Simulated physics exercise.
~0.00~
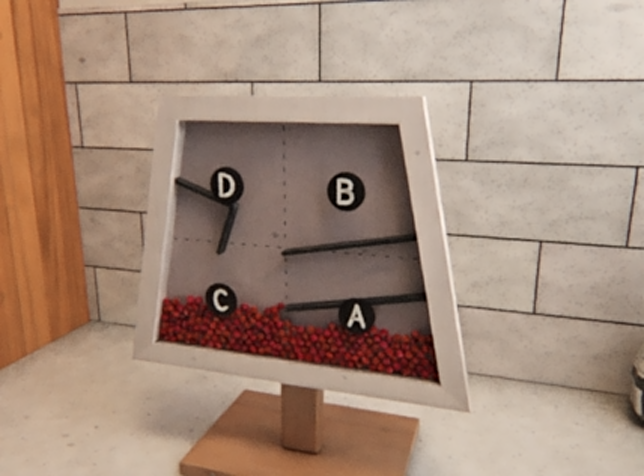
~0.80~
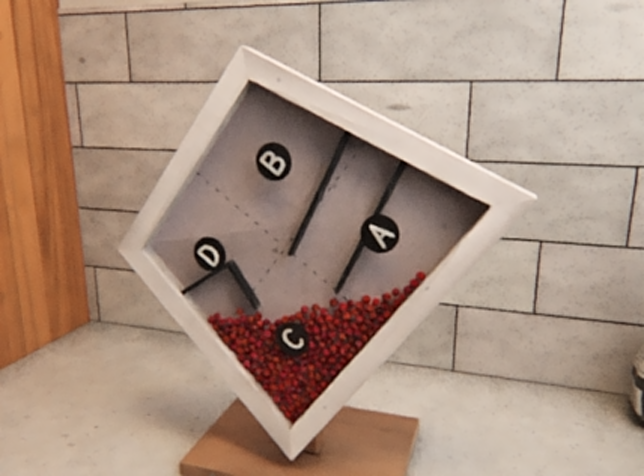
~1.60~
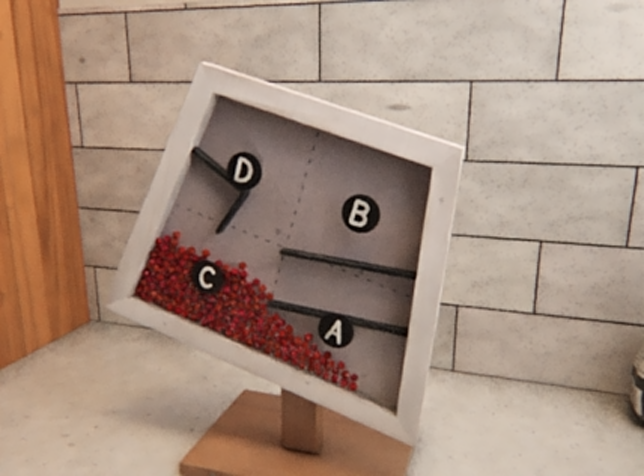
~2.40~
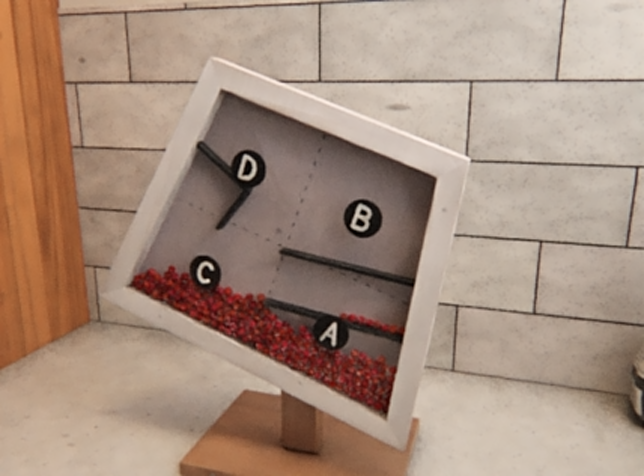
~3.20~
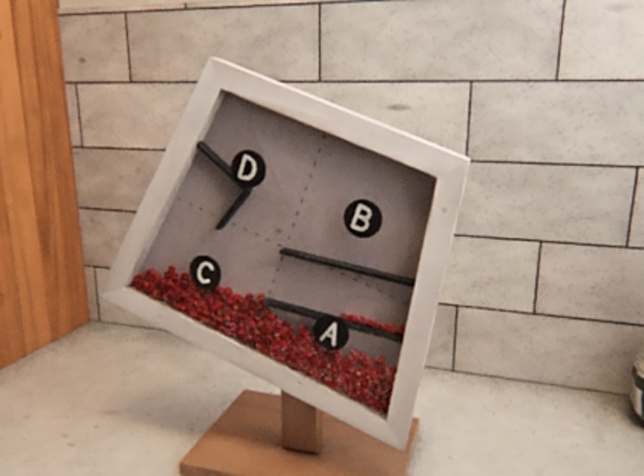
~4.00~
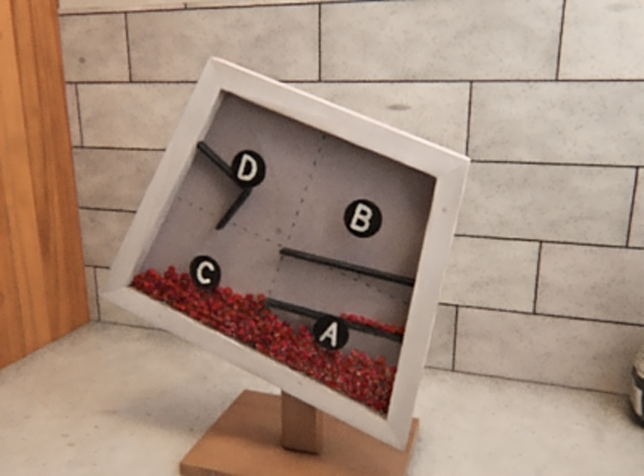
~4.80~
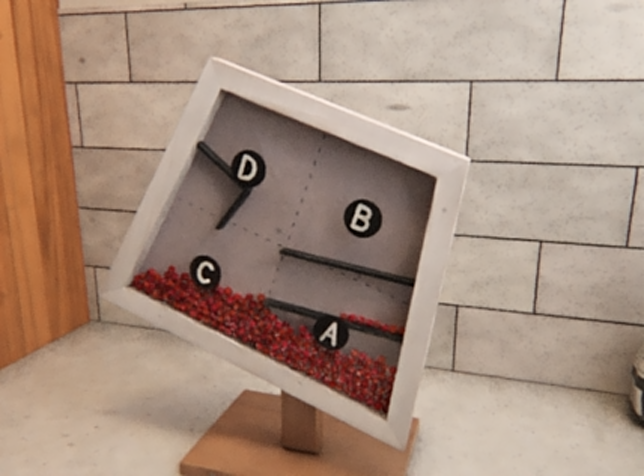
A pale-framed box of red beads tips anticlockwise, swings back clockwise, and settles tilted.
